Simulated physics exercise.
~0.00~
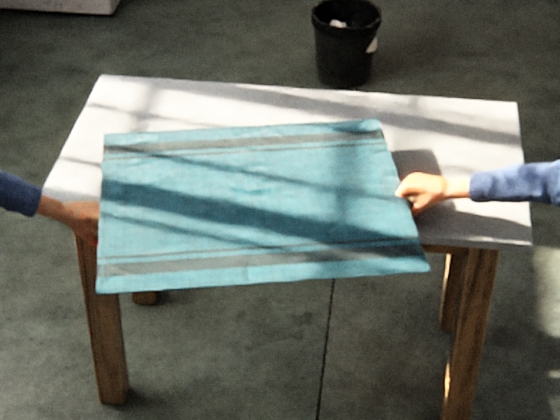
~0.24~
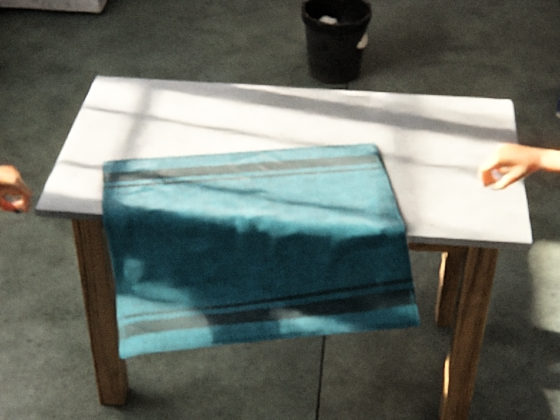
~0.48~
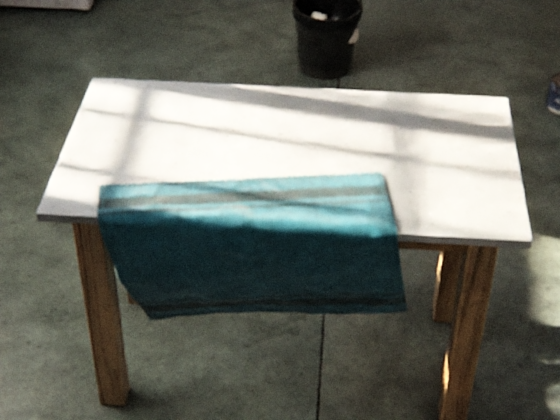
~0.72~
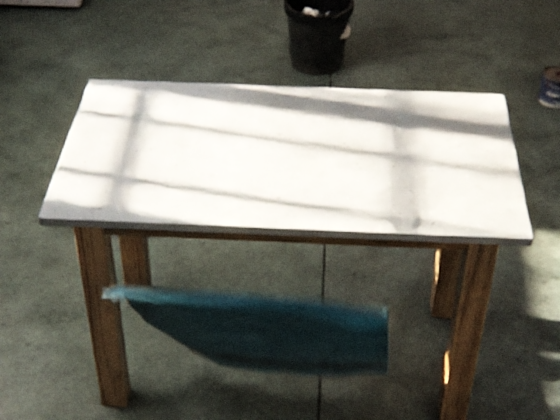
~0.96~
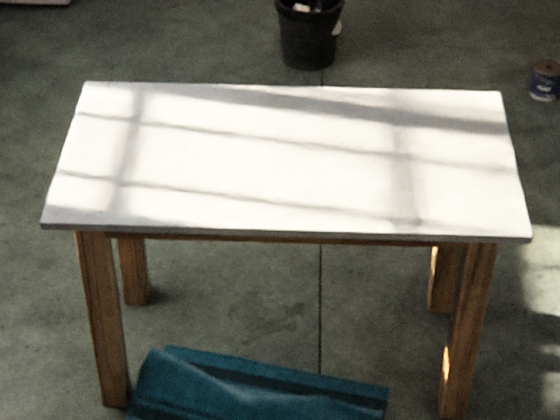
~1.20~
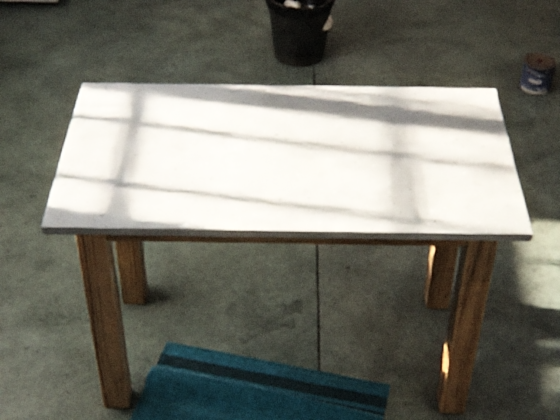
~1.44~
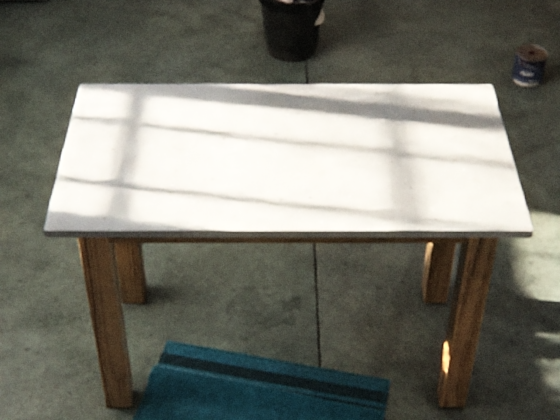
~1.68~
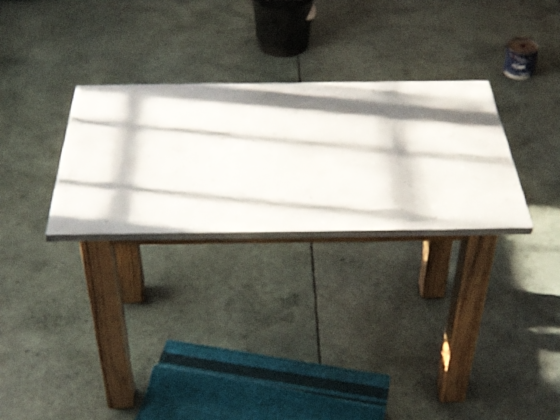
At first, two hands, one at each side, hold a teal cloth with dark stripes out flat over a white-topped table with wooden legs, its near part reaching past the front edge. The hands let go and draw away to the left and right as the cloth settles, its front portion drooping over the edge. It then slides forward, less and less of it remaining on the top. Soon it slips off completely and drops through the air in front of the table. It lands on the grey floor near the front legs and lies still, leaving the tabletop bare.
